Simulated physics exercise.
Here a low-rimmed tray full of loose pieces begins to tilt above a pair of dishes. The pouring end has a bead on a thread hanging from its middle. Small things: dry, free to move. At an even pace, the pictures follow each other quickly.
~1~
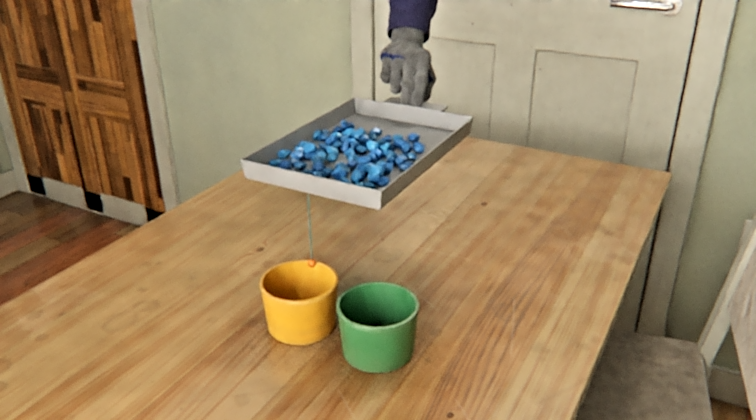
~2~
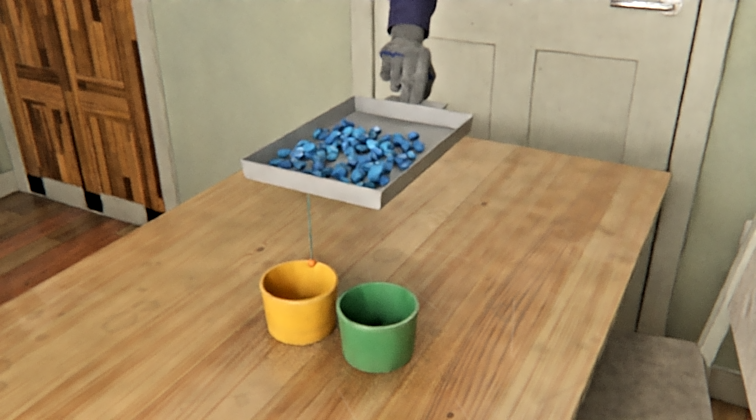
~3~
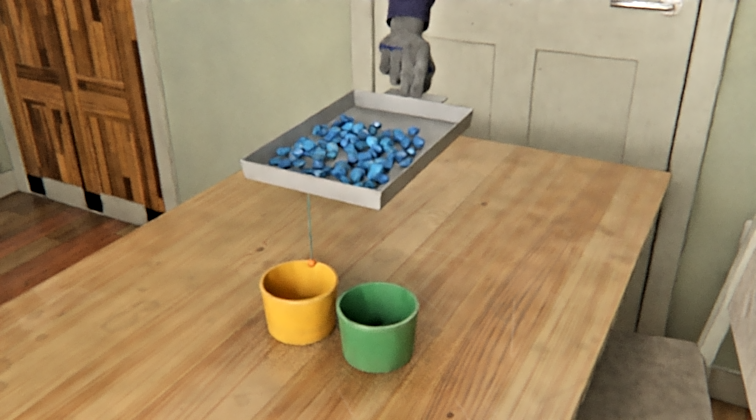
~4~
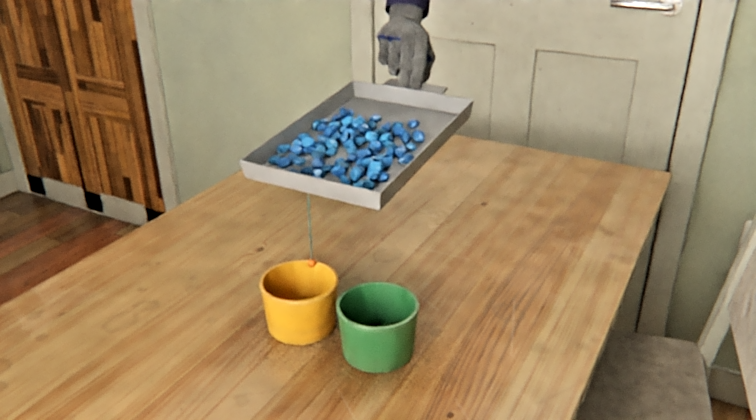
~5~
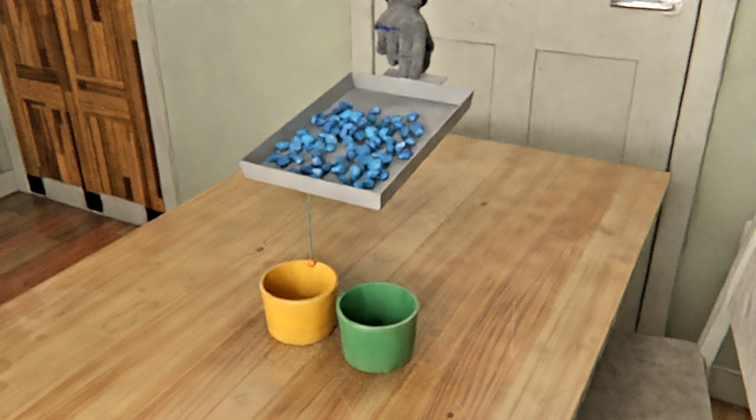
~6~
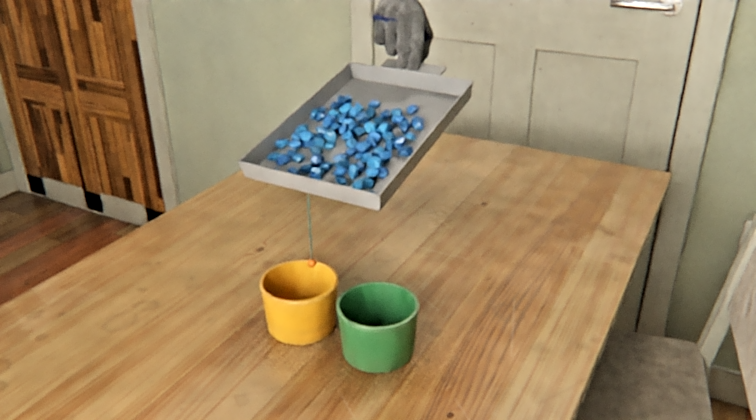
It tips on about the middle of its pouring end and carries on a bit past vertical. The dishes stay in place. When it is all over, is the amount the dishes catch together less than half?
Yes, they hold less than half.
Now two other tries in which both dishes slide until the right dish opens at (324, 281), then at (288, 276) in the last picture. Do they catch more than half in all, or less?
Result, first setup: A minority share; second setup: A minority share.
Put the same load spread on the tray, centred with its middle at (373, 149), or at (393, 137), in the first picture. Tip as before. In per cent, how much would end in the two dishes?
It would be 30 in a hundred, and then 30 in a hundred.
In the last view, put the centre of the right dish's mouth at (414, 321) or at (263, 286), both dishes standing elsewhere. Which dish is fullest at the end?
Placement one: The left-positioned dish. Placement two: The right-positioned dish.
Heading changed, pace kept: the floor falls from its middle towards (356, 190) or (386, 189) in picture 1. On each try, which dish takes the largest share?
On the first try it's the right-side dish, on the second the right-side dish.
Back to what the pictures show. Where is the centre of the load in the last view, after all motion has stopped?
The centre comes to rest near (282, 352).
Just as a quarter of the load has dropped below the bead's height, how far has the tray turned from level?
Around 90° at that moment.
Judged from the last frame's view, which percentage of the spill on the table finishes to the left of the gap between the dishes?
Left share: Close to 80 %.
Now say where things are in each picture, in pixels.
Corners of the pouring end near (244, 159) and (380, 190), level; middle of the load near (353, 158), aquarium stones; left dish near (279, 317); right dish near (359, 344); bead on its thread near (312, 263), in the first picture.
Corners of the pouring end near (244, 159) and (380, 190), level; middle of the load near (353, 157), in the second picture.
Corners of the pouring end near (244, 159) and (379, 190), tipped barely, level across its low end; middle of the load near (353, 155), in the third picture.
Corners of the pouring end near (243, 160) and (379, 191), tipped a little, level across its low end; middle of the load near (352, 151), in the fourth picture.
Corners of the pouring end near (242, 160) and (378, 192), tipped a little, level across its low end; middle of the load near (352, 147), in the fifth picture.
Corners of the pouring end near (242, 160) and (378, 193), tipped a little, level across its low end; middle of the load near (351, 144); left dish near (279, 317); right dish near (359, 344), in the sixth picture.
Shortly afterwards, tray tipped steeply; the whole lot on the tray.
Next, tray tipped right over; near half on the tray; only a few in the right dish; a little in the left dish; near a quarter outside both; near a quarter in the air.
Some moments later, tray tipped past a quarter turn; a little in the right dish; near a quarter in the left dish; near two thirds outside both.
In the end, tray tipped past a quarter turn; a little in the right dish; near a quarter in the left dish; near two thirds outside both.
